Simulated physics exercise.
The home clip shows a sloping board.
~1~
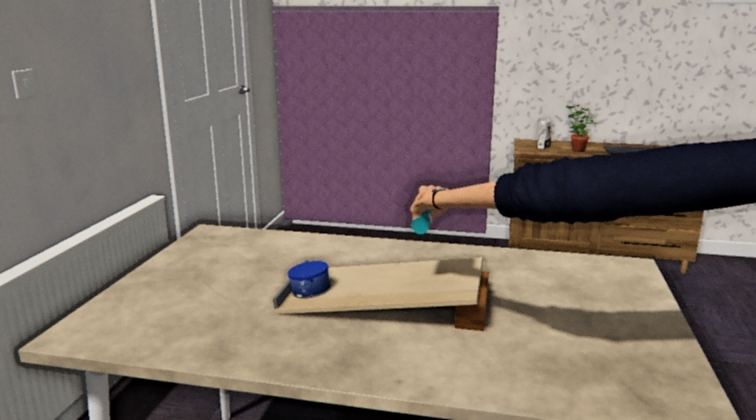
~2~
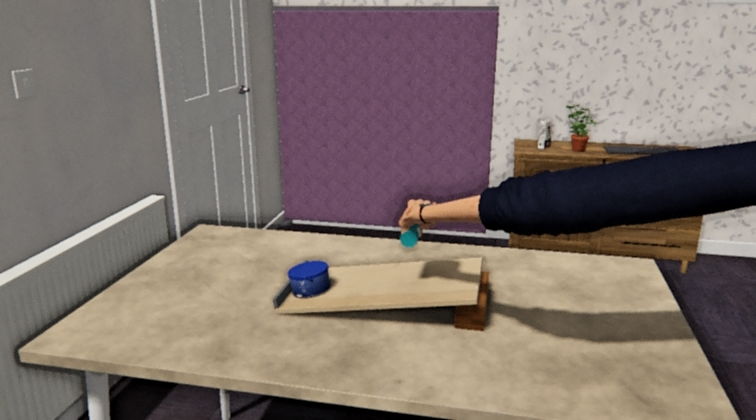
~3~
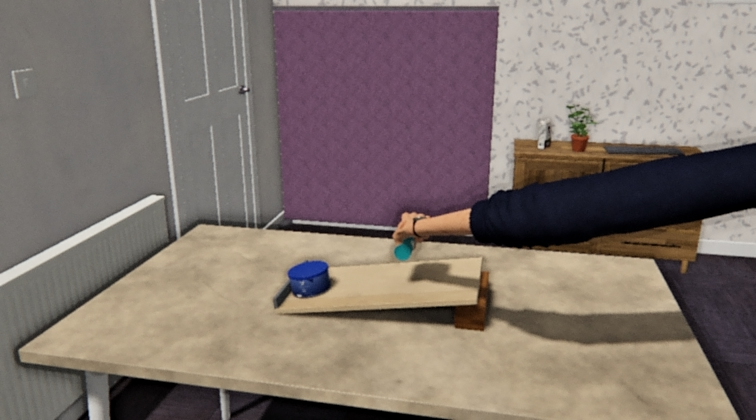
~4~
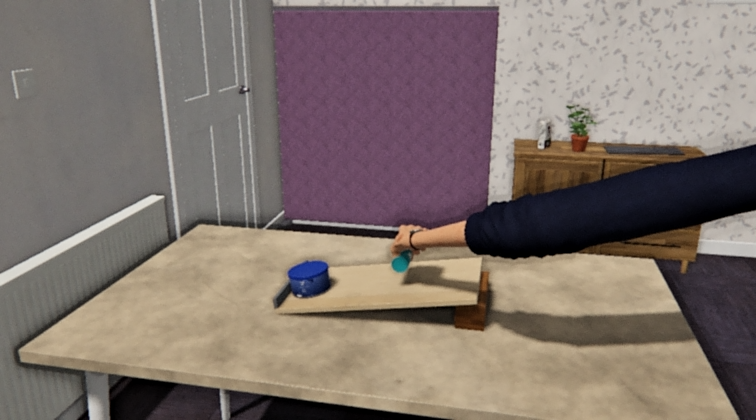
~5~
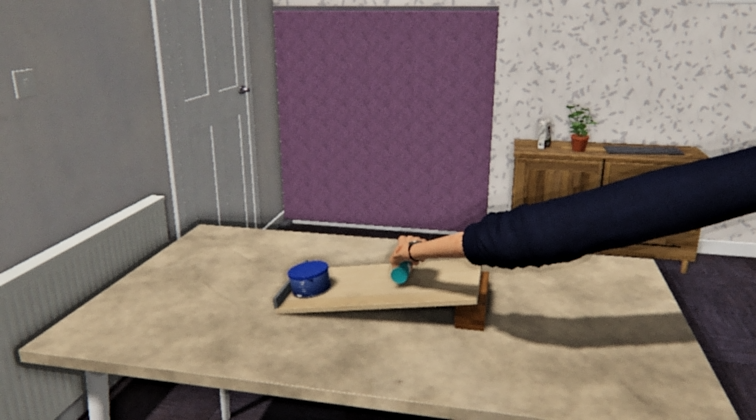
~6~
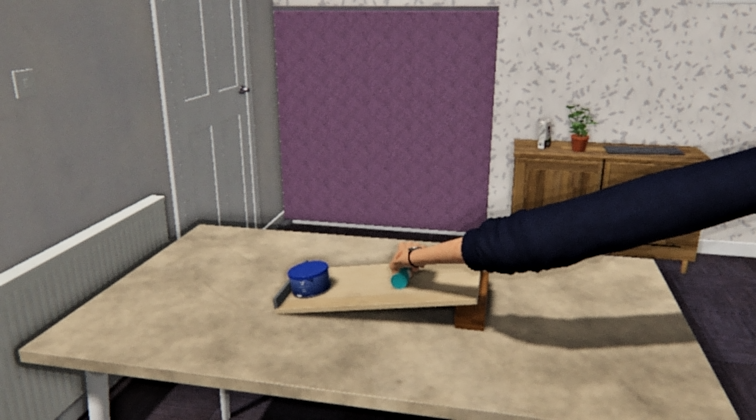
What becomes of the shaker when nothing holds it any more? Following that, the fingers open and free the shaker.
It will head down.
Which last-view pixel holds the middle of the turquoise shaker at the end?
The object finishes roughly at pixel (338, 277).
Then, 0.50 s past the last view, turquoise shaker displaced about its own width near (378, 275).
Then, 0.70 s past the last view, turquoise shaker displaced well along near (348, 277).
Finally, moved from the start, turquoise shaker; blue tub still in place. Final places as the last picture's camera would see them, turquoise shaker near (338, 277). The turquoise shaker slides or rolls down.
